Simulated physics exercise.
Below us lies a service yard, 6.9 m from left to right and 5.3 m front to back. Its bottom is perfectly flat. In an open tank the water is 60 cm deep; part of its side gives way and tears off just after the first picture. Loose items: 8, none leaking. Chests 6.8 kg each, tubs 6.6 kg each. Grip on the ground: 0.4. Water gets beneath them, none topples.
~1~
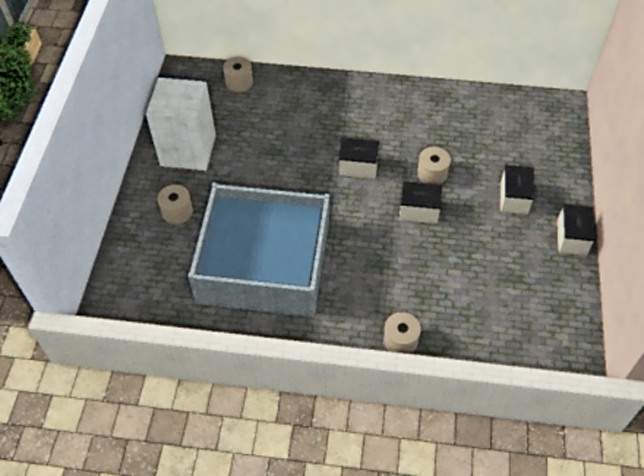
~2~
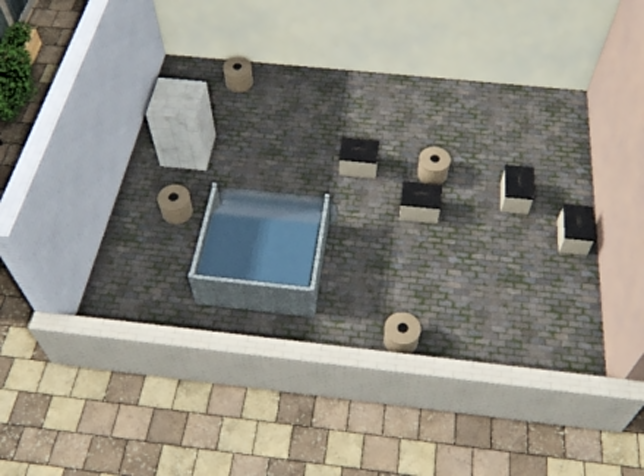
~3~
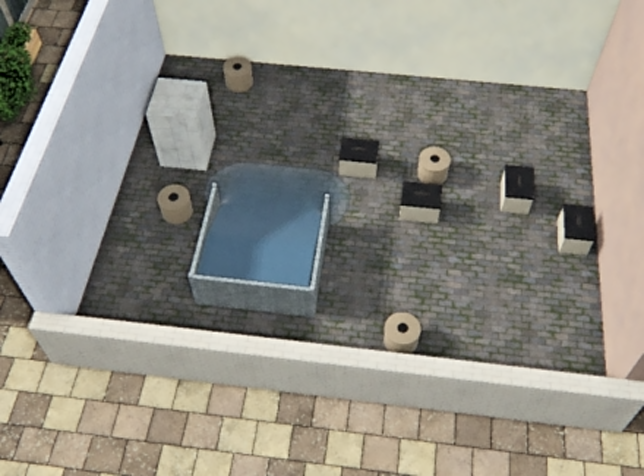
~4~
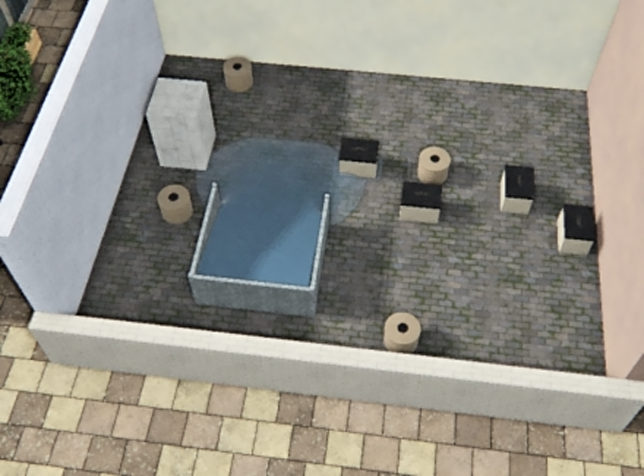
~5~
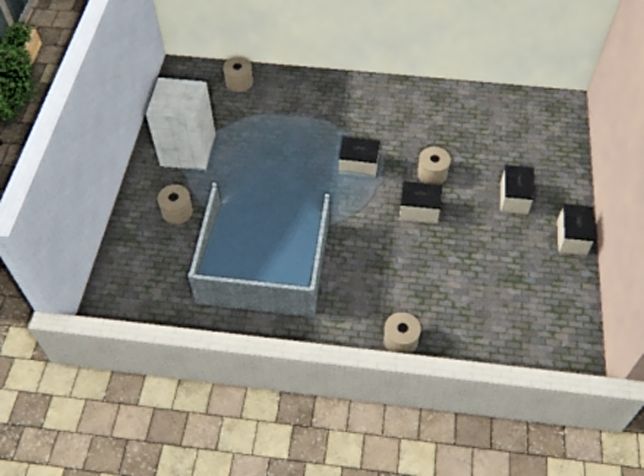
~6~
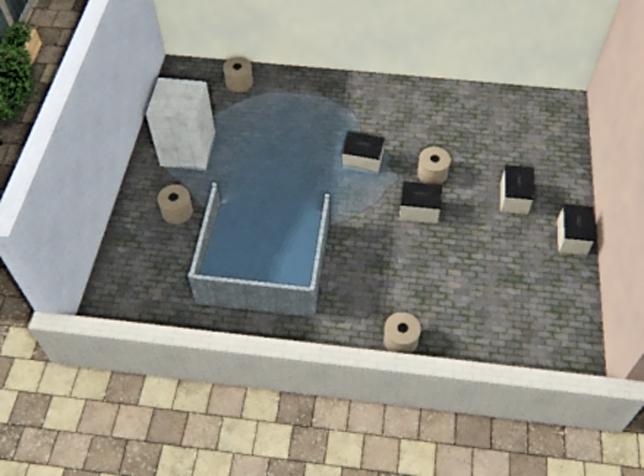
In a walled yard, water spreads from a tank's open back side and nudges one chest.
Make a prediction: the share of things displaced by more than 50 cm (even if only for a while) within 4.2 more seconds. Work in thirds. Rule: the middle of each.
Result: The lowest band.
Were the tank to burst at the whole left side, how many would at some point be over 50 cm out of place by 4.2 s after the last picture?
Count: 3.
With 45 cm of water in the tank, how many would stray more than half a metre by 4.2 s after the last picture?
It would come to 2 of them.
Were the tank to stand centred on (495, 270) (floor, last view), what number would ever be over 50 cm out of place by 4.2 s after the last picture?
In that case 5 of them.
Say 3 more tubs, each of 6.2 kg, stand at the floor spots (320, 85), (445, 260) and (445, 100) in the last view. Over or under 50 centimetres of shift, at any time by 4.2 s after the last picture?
Order as given: Goes farther, stays inside it, goes farther.
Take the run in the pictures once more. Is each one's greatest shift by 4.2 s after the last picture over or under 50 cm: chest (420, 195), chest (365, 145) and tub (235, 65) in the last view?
Listed in sequence: Lower; higher; higher for the last.
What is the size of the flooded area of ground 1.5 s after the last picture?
I'd estimate close to 16 m2.
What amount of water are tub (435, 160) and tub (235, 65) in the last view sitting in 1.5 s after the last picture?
2 and 13 cm.
Then, 0.4 s after the last picture 1 of 8 are over 50 cm from their spots; 0 afloat.
Then, 1.5 s after the last picture 2 of 8 are over 50 cm from their spots; 2 afloat.
Then, 2.8 s after the last picture 2 of 8 are over 50 cm from their spots; 1 afloat.
Then, 4.2 s after the last picture 1 of 8 are over 50 cm from their spots, and 2 have been at some point; 2 afloat.
